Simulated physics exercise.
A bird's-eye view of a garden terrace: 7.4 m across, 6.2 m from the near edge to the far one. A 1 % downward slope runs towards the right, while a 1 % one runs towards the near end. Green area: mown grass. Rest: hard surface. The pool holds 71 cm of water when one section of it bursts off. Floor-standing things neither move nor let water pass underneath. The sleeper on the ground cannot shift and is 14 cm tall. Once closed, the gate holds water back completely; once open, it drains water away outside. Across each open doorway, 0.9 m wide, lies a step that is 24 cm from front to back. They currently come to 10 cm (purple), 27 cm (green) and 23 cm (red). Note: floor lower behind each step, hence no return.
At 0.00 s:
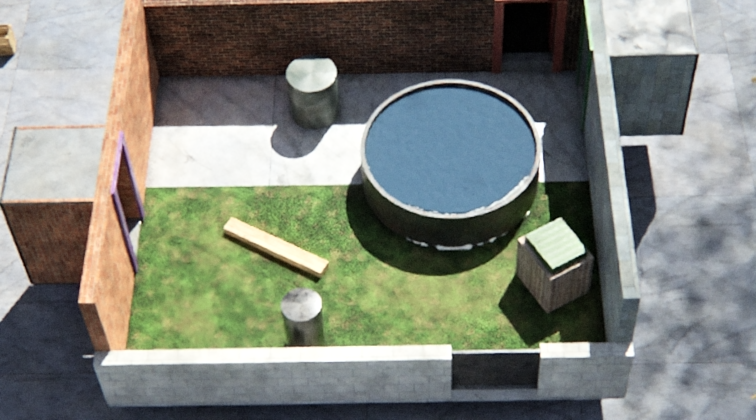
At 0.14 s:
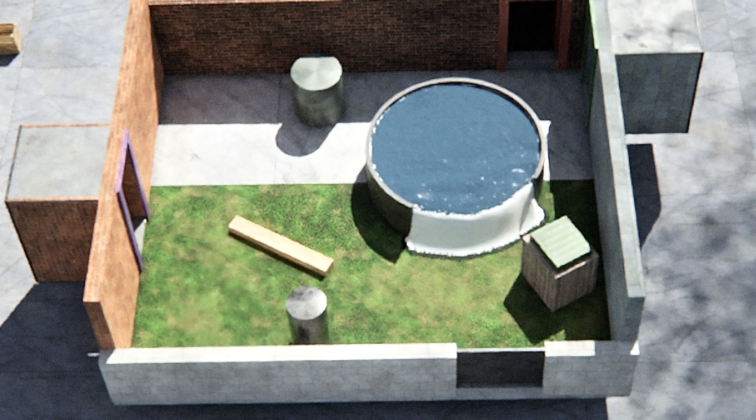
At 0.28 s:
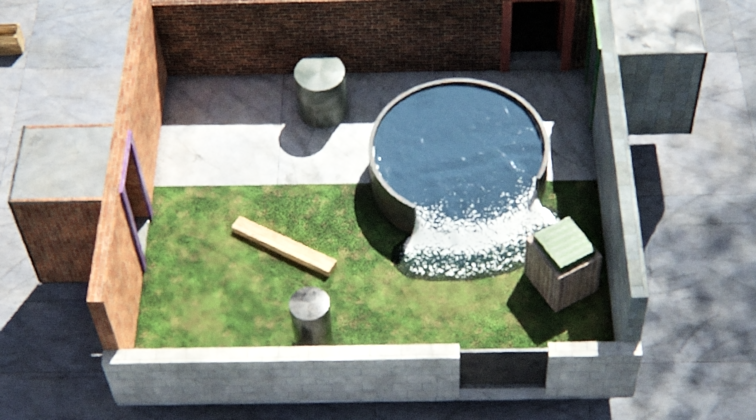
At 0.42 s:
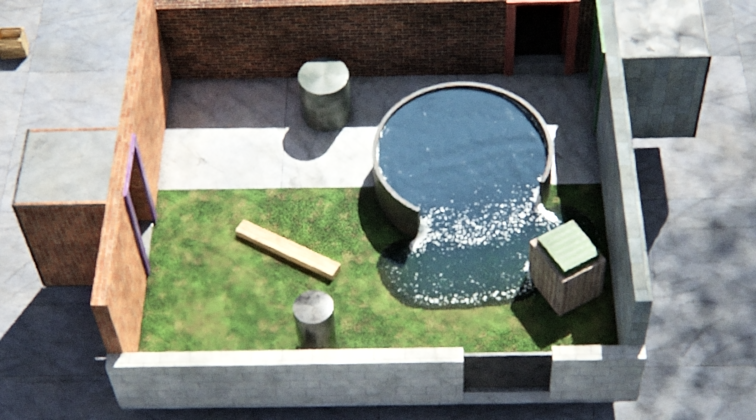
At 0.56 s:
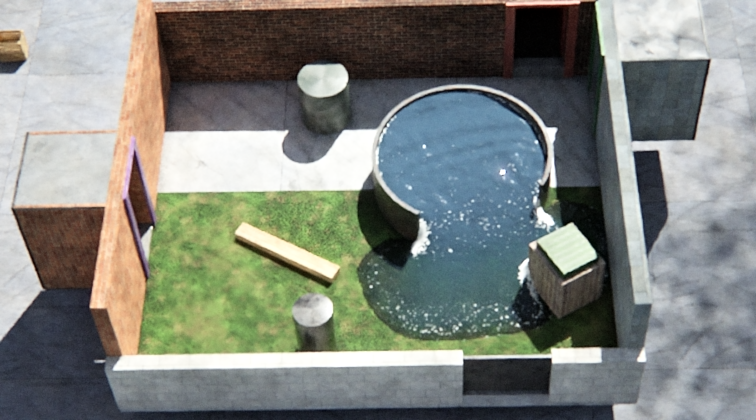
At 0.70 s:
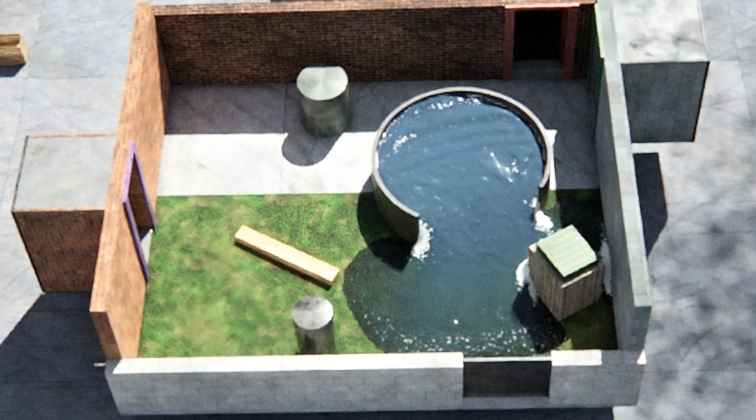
In this clip, a section of a round pool's wall gives way in a walled garden, and water pours through the gap with white foam, spreading over the grass around a wooden box and towards the near wall.
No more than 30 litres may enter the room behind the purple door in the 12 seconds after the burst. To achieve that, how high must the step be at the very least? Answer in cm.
At least about 6.5 cm.
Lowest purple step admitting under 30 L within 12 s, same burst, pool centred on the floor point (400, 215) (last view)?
Then roughly 7.0 cm.
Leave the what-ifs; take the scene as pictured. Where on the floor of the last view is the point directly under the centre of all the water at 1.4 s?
Around (476, 229).
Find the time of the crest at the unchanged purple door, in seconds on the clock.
About 7.0 seconds.
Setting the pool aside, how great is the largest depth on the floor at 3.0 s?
I'd put it near 59 cm.
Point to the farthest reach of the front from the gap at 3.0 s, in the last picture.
The farthest wet point sits near (193, 387) in the last view.
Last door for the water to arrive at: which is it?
The purple door comes last.
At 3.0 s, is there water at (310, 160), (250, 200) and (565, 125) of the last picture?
Point by point, the first is spared, the second spared and the third awash.
After 1.4 s water covers 30 % of the floor, deepest (52 cm) near (541, 265); it has not reached the purple door.
After 3.0 s water covers 45 % of the floor, deepest (59 cm) near (615, 321); it has not reached the purple door.
After 12.0 s water covers 100 % of the floor, deepest (14 cm) near (333, 85); 8 cm at the purple door, 1 litre in over its 10 cm step.
At the purple door as built, the water arrived by 5.2 s and peaked near 12 cm at 6.8 s.
With a step of 5.5 cm, 45 litres would have come in within the 12 s; with 7 cm, 21 litres. So under 30 litres takes about 6.5 cm.
